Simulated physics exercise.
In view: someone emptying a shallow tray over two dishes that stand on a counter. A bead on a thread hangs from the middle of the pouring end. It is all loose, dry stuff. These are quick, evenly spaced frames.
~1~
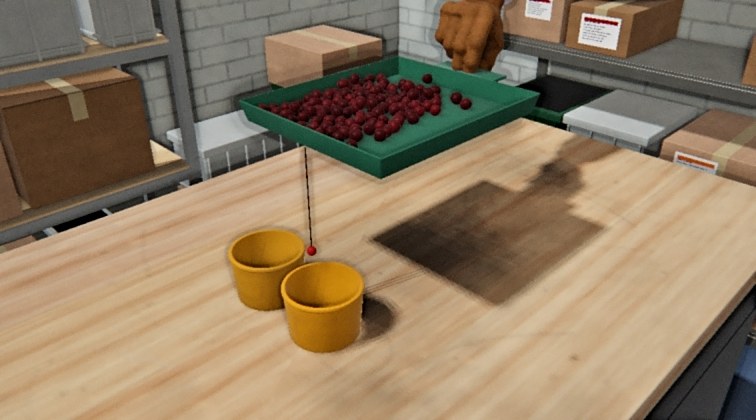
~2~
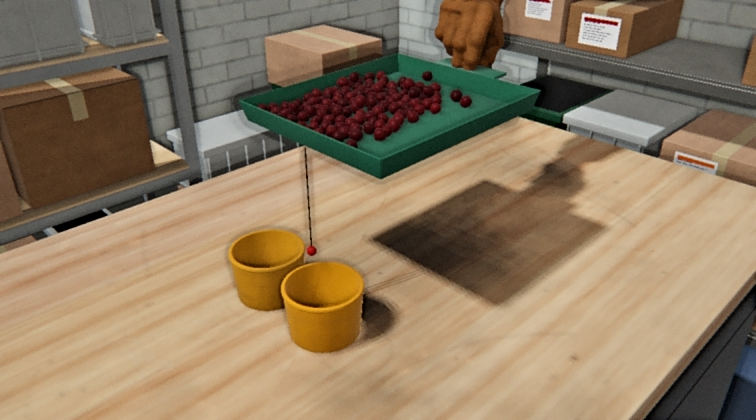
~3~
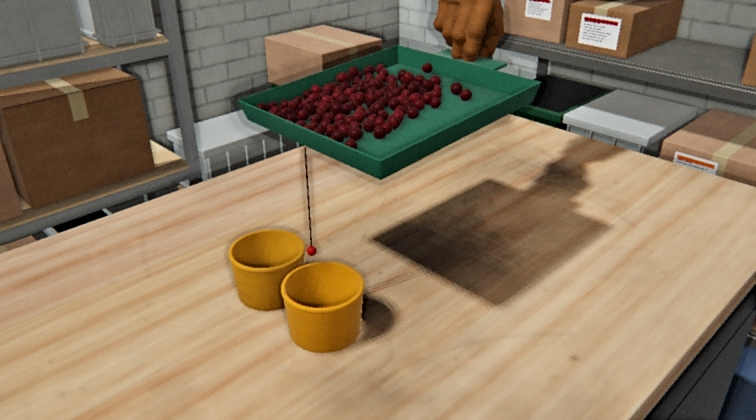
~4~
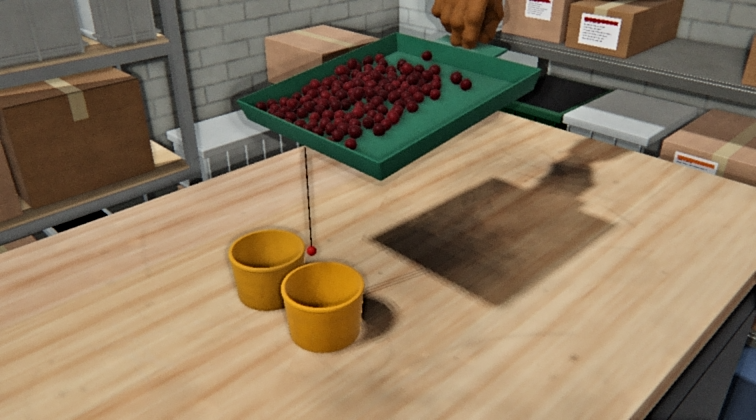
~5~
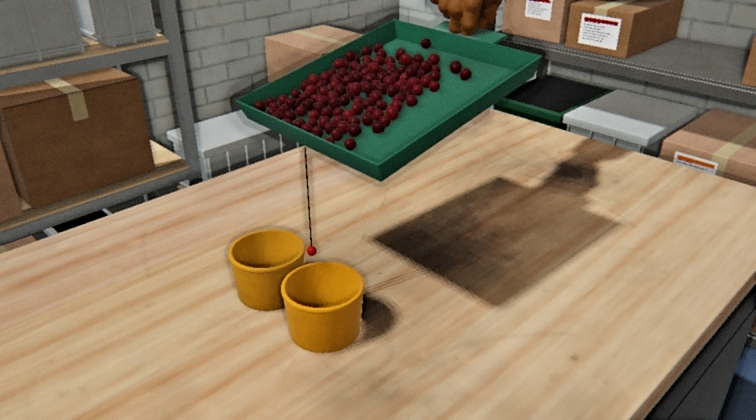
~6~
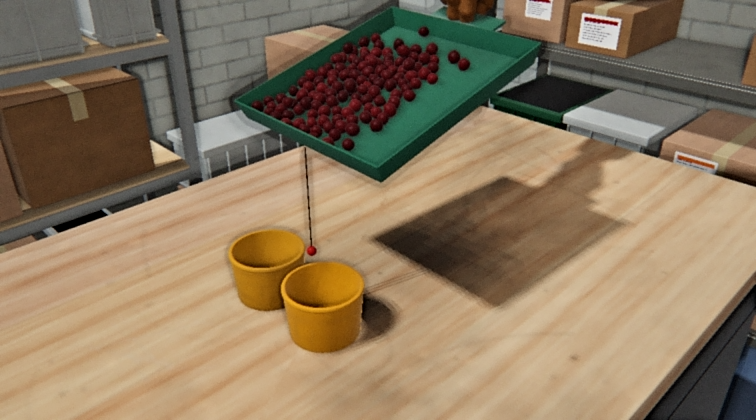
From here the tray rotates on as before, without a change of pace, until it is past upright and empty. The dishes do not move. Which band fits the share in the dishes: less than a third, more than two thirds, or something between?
Caught overall: Under a third.
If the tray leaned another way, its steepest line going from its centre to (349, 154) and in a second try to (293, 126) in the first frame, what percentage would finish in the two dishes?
About 10 and 40 per cent.
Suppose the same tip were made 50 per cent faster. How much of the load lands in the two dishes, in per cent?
Near 10 %.
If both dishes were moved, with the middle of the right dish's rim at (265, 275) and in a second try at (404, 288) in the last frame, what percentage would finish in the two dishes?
First some 20, then 0 per cent.
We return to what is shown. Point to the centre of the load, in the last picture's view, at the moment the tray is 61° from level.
Roughly at (314, 91).
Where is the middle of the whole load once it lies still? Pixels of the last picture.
Roughly at (256, 360).
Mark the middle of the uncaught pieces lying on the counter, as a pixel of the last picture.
Around (239, 367).
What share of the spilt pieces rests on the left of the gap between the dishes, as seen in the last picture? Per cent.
Near 70 %.
Shortly afterwards, tray tipped steeply; all but a few on the tray; only a few outside both.
Next, tray tipped past a quarter turn; near half on the tray; only a few in the right dish; a little outside both; near half in the air.
Some moments later, tray tipped past a quarter turn; a little in the right dish; only a few in the left dish; the bulk outside both.
In the end, tray tipped past a quarter turn; a little in the right dish; only a few in the left dish; the bulk outside both.
